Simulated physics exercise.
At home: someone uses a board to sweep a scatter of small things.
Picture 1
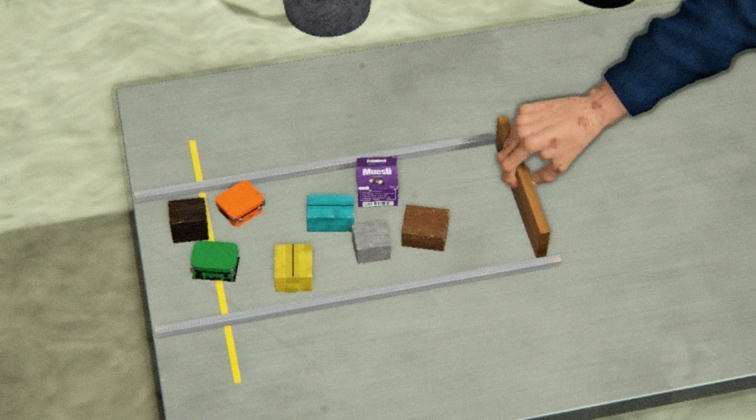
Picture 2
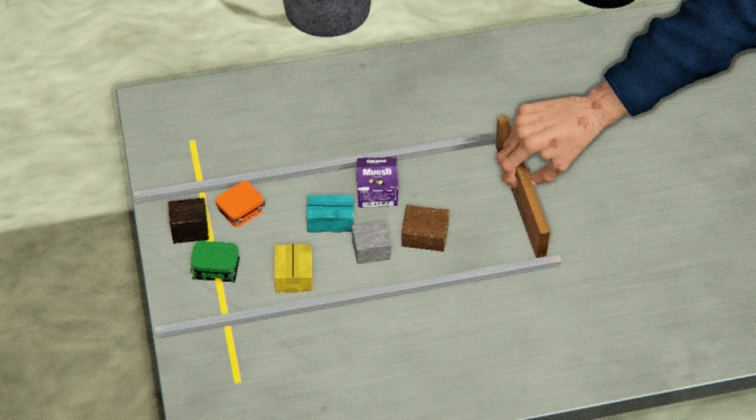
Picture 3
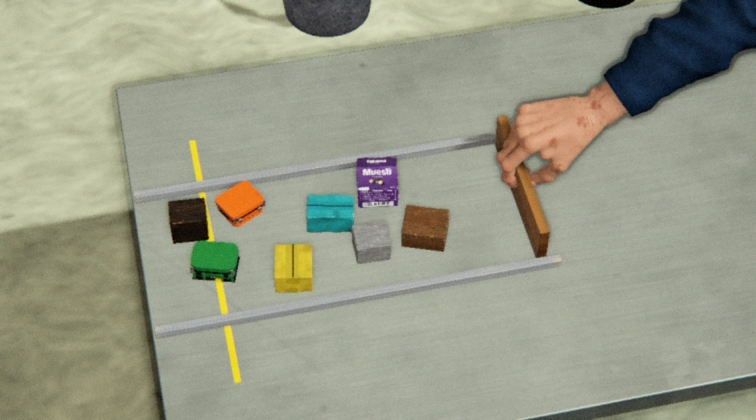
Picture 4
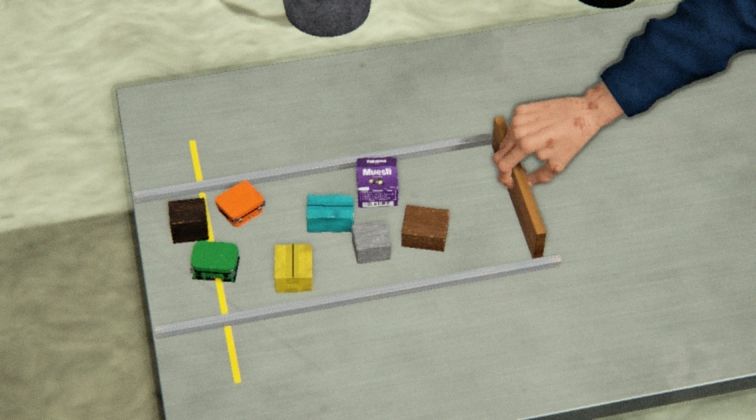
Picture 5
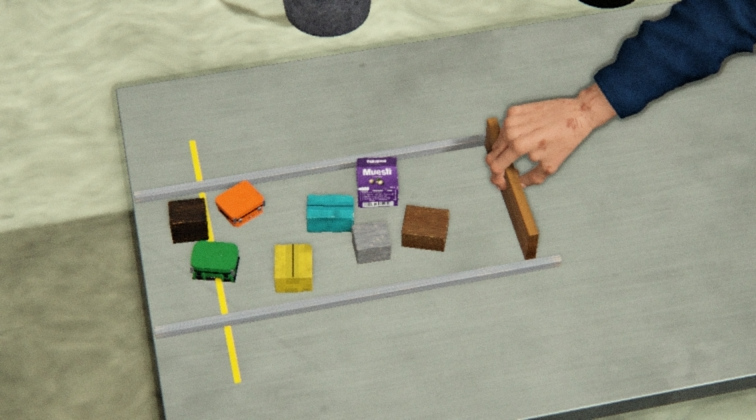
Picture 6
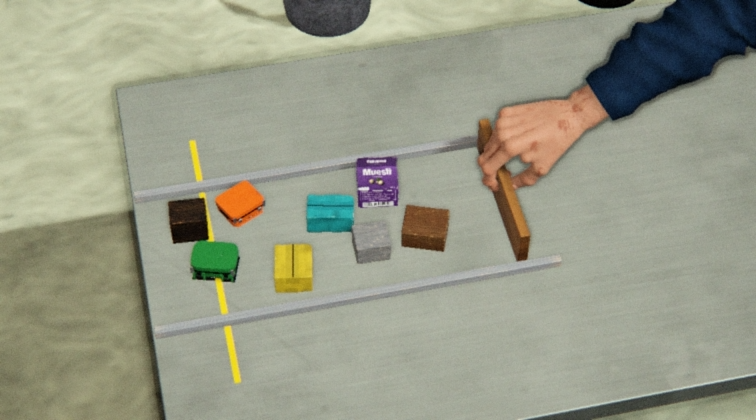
On a grey table, small coloured blocks and boxes lay scattered between two rails near a yellow line, while a hand held a wooden board still at the right, then slid it slightly left.
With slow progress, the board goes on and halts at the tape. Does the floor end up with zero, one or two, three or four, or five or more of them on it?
It ends up with three or four.
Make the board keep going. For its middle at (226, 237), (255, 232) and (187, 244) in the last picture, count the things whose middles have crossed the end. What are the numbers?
The numbers past the end are 3, 0 and 6.
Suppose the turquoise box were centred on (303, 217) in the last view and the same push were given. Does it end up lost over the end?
From that position it keeps its spot.
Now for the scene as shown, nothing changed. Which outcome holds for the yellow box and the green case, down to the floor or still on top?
Taking them one at a time, the yellow box ends up down; as for the green case, it ends up down.
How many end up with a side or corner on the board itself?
The answer is 2.
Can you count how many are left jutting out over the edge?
The count would be 3.
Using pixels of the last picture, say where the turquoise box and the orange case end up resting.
Result: One at about (151, 254), the other at about (143, 213).
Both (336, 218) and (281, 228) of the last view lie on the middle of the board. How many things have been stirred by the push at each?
First 6, then 8.
A little later, none off yet; black block at rest near (189, 221); green case at rest near (215, 262); orange case at rest near (240, 205).
When it is over, the number that fall off is three or four; down, yellow box, green case and black block.
